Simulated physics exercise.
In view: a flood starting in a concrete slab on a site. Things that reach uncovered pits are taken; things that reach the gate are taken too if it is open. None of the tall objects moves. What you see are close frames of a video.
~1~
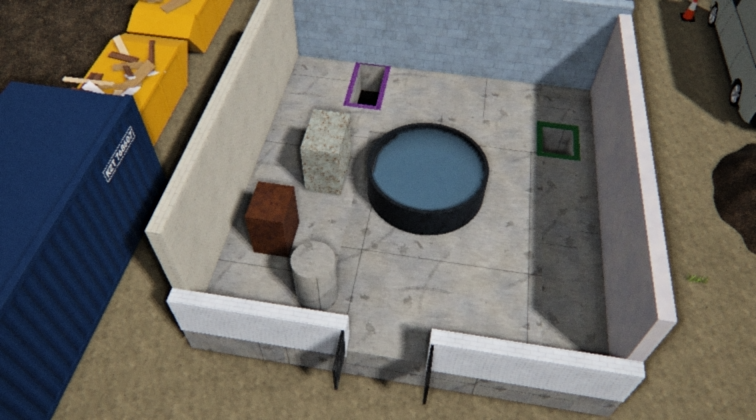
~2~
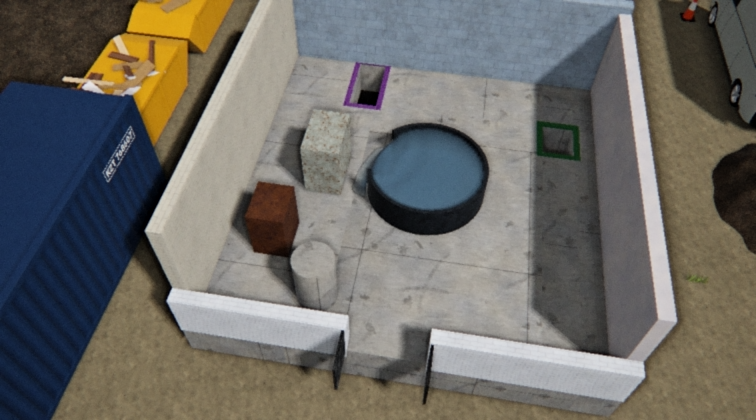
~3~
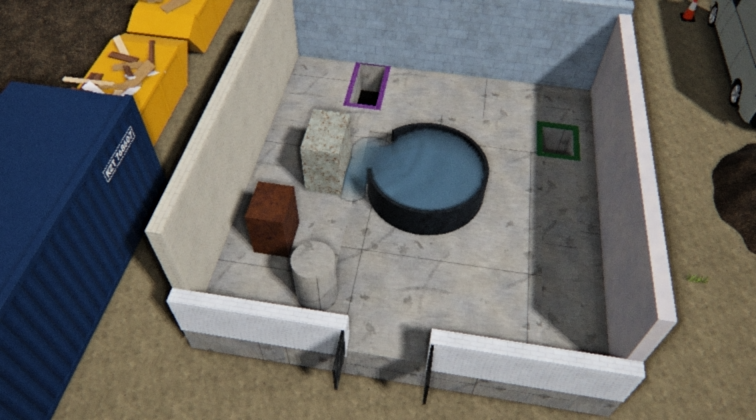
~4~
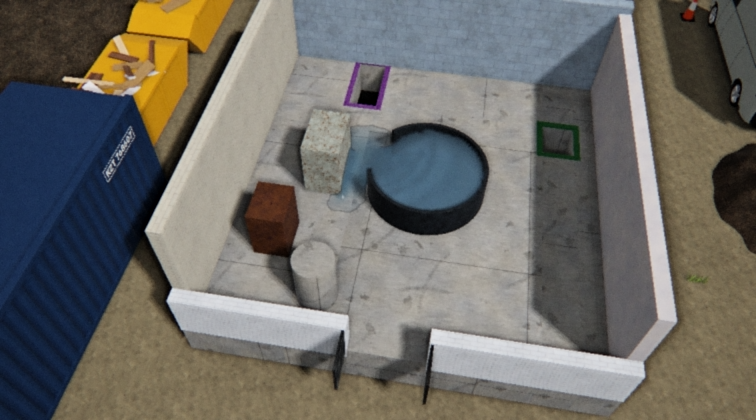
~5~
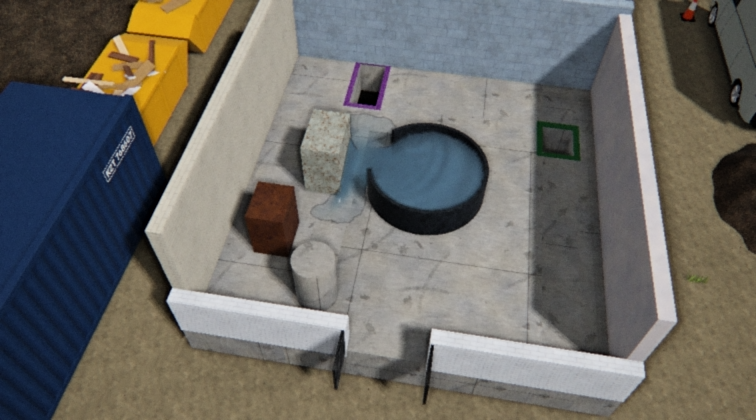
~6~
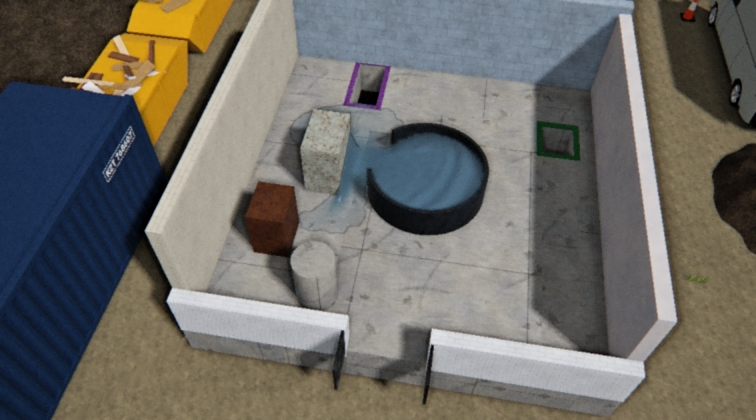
At first, still blue water fills a round dark tank inside a walled concrete slab. Then a gap opens on the tank's left side and water pours out toward the pale speckled block, spreading across the floor around it, toward the rust-brown block and behind near the purple-edged pit.
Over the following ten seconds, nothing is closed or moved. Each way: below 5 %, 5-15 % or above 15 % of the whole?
Gate - 5-15 %, green pit - below 5 %, purple pit - above 15 %.
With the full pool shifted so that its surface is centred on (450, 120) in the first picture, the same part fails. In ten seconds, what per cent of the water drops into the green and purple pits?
Green 0 %, purple 55 %.
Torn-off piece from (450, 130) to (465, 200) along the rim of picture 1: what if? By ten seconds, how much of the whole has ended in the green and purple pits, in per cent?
Green: 40 percent; purple: 6 percent.
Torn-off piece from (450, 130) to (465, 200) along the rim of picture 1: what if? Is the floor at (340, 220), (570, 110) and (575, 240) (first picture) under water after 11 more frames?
Taking them in order, I'd say not reached, swamped and swamped.
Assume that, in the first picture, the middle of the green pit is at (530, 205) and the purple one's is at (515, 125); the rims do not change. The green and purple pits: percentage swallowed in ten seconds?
Looks like green collects 0 percent and purple collects 10 percent.
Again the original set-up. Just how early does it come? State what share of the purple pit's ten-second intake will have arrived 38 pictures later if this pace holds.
I make it 70 per cent.
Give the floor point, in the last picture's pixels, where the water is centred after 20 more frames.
My reading is close to (373, 170).
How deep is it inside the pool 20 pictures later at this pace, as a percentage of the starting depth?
Close to 38 in a hundred.
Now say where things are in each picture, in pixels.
In the first frame, still water in the round tank at (428, 168).
In the second frame, the front is at (359, 192), out from the gap at (376, 164).
In the third frame, water pours out at (376, 165) and has run to (342, 194).
In the fourth frame, the front is at a hidden place, out from the gap at (376, 166).
In the fifth frame, water pours out at (376, 166) and has run to a hidden place.
In the sixth frame, water pours out at (376, 165) and has run to (307, 115).
A moment on, water covers 20 % of the floor; the gate 0 %, the green pit 0 %, the purple pit 1 %.
Next, water covers 35 % of the floor; the gate 0 %, the green pit 0 %, the purple pit 5 %.
Then, water covers 45 % of the floor; the gate 3 %, the green pit 0 %, the purple pit 13 %.
Later, water covers 50 % of the floor; the gate 6 %, the green pit 0 %, the purple pit 25 %.
In the end, water covers 60 % of the floor; the gate 9 %, the green pit 0 %, the purple pit 35 %.
